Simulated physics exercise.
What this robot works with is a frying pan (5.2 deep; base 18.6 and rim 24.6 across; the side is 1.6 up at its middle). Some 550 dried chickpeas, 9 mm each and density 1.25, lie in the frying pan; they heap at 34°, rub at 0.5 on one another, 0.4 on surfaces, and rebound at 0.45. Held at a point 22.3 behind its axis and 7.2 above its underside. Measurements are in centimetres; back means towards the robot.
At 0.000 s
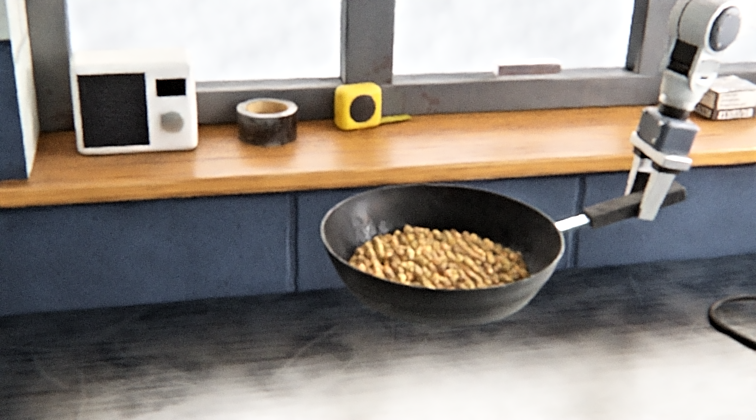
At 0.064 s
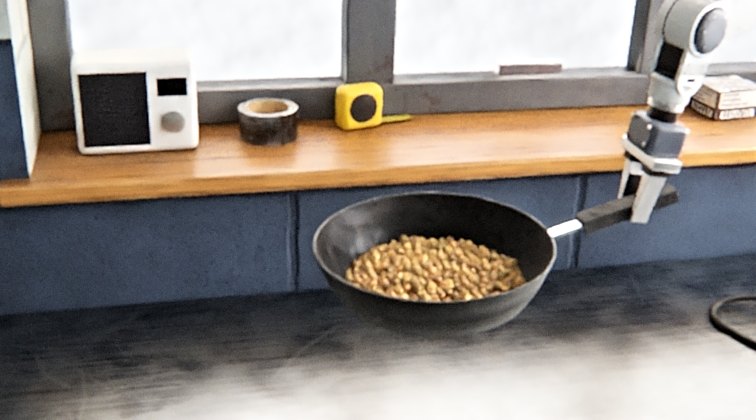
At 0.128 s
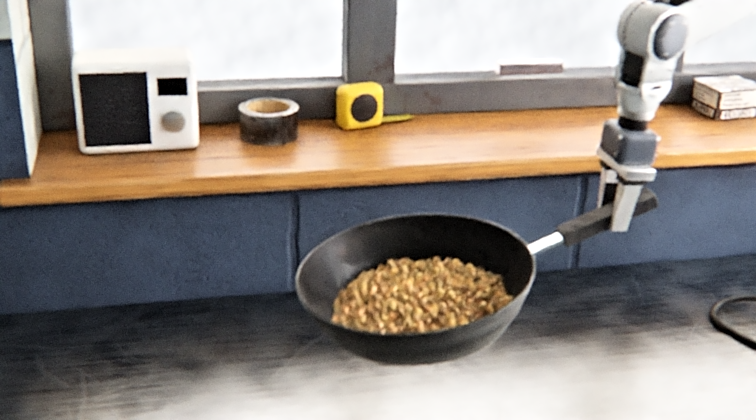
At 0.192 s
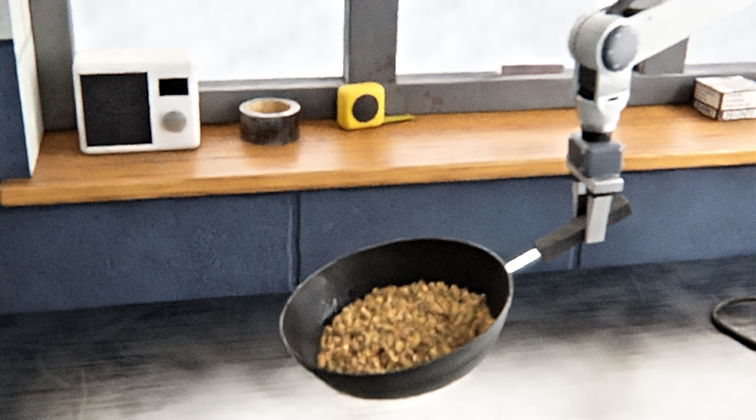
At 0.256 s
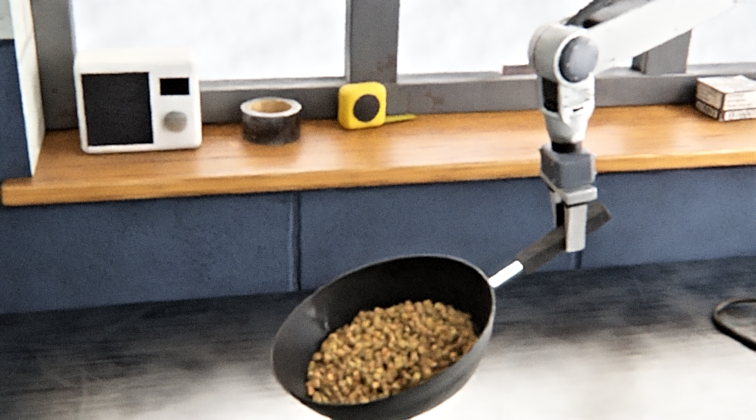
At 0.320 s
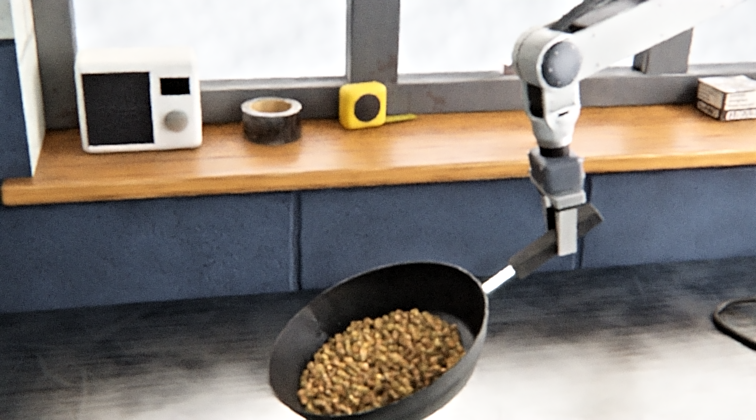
A robot arm gripping a black frying pan of dried chickpeas by its handle, lowering it leftward while gradually tilting it.
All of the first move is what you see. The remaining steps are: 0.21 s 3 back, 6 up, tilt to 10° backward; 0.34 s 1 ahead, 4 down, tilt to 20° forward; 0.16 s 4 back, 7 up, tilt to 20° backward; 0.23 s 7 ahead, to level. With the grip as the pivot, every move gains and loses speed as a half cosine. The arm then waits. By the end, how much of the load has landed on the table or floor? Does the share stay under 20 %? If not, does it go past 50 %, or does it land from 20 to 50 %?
No, it lands from 20 to 50 %.
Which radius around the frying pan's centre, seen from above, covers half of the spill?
Estimate: Near 30 cm.
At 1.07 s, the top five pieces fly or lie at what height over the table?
Estimate above table: About 61 centimetres.
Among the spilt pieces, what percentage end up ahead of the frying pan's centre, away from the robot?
Roughly 20 per cent.
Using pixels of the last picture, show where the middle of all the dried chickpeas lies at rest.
The middle of all the pieces at rest is around (404, 225).
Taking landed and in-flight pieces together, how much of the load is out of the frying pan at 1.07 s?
By my estimate, around 90 percent.
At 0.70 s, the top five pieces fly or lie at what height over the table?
They are around 38 cm up.
By 0.70 s, tilted 4° forward, highest piece 39 above the table; 408 in the frying pan, 142 in flight or on a rim.
By 1.07 s, tilted 18° backward, highest piece 61 above the table; 56 in the frying pan, 22 on the table or floor, 472 in flight or on a rim.
By 1.46 s, level, highest piece 60 above the table; 266 in the frying pan, 35 on the table or floor, 249 in flight or on a rim.
By 2.51 s, level, highest piece 31 above the table; 365 in the frying pan, 185 on the table or floor.
Final count, 365 in the frying pan, 185 on the table or floor. That is 34 % on the table or floor.
